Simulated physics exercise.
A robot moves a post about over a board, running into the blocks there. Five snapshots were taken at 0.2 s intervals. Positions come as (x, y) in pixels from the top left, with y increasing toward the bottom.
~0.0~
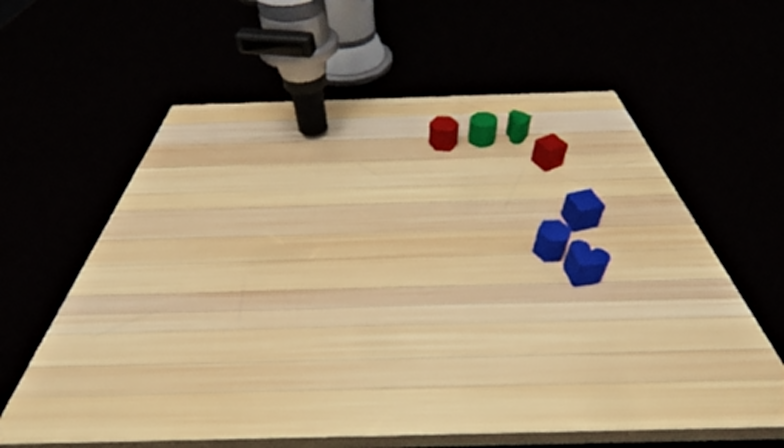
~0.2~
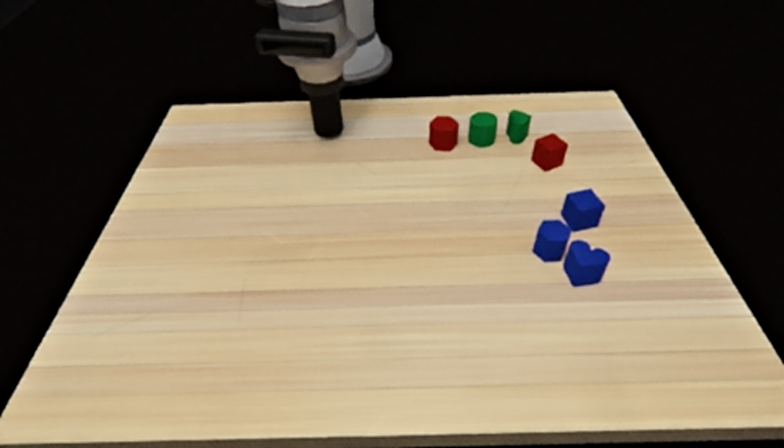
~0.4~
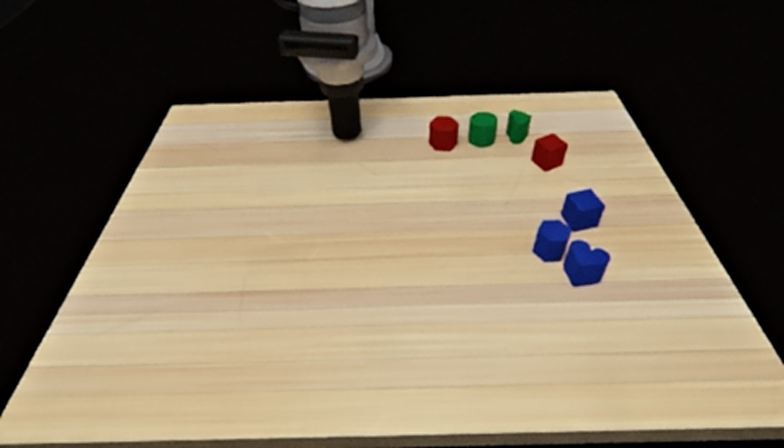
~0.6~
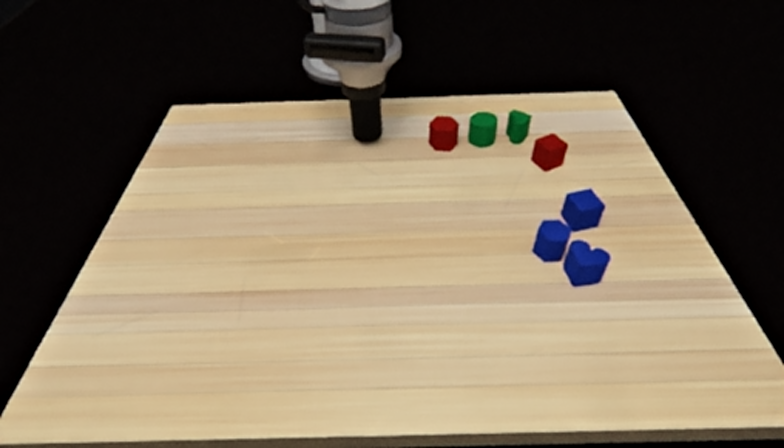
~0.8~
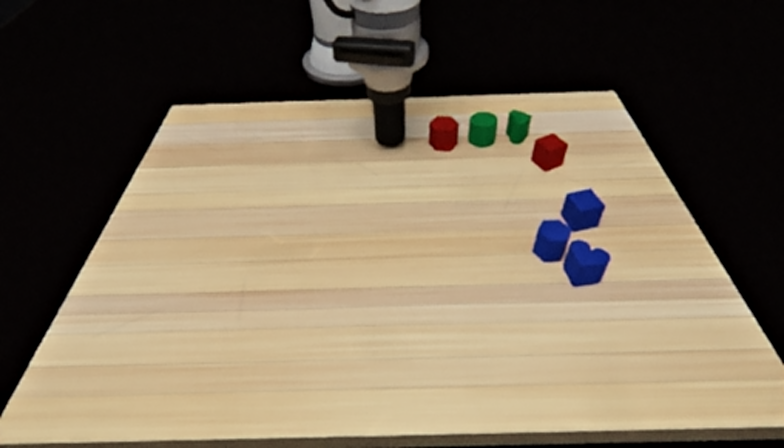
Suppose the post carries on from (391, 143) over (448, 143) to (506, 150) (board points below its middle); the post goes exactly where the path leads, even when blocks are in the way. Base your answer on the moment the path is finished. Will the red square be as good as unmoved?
No, that is not what happens.
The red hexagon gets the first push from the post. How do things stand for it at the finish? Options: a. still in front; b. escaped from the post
My answer is option a.
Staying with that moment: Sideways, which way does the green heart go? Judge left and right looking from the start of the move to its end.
It gets pushed left.
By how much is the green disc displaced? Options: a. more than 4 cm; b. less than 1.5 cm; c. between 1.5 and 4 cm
My pick is a.
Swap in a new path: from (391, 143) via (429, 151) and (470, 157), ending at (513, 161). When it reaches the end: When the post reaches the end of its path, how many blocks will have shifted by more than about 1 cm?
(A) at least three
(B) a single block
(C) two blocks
(C)
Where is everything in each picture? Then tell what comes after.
The first picture shows tip of the post at (313, 128), middles of tops, red hexagon at (444, 123), green disc at (484, 119), green heart at (520, 116), red square at (552, 141).
The second picture shows post at (329, 129), nothing pushed.
The third picture shows post at (347, 131), nothing pushed.
The fourth picture shows post at (368, 133), nothing pushed.
The fifth picture shows post at (390, 138), red hexagon at (444, 123), green disc at (484, 119), green heart at (520, 116), red square at (552, 141).
The first path, step by step. One third of the way, post at (429, 137); red hexagon at (460, 124).
Two thirds of the way, post at (468, 140); red hexagon at (498, 132), turned 40° clockwise; green disc at (511, 118); green heart at (530, 114).
At the end, post at (507, 144); red hexagon at (532, 143), turned 95° clockwise; green disc at (530, 117); green heart at (542, 108), turned 40° anticlockwise; red square at (563, 144), turned 15° anticlockwise.
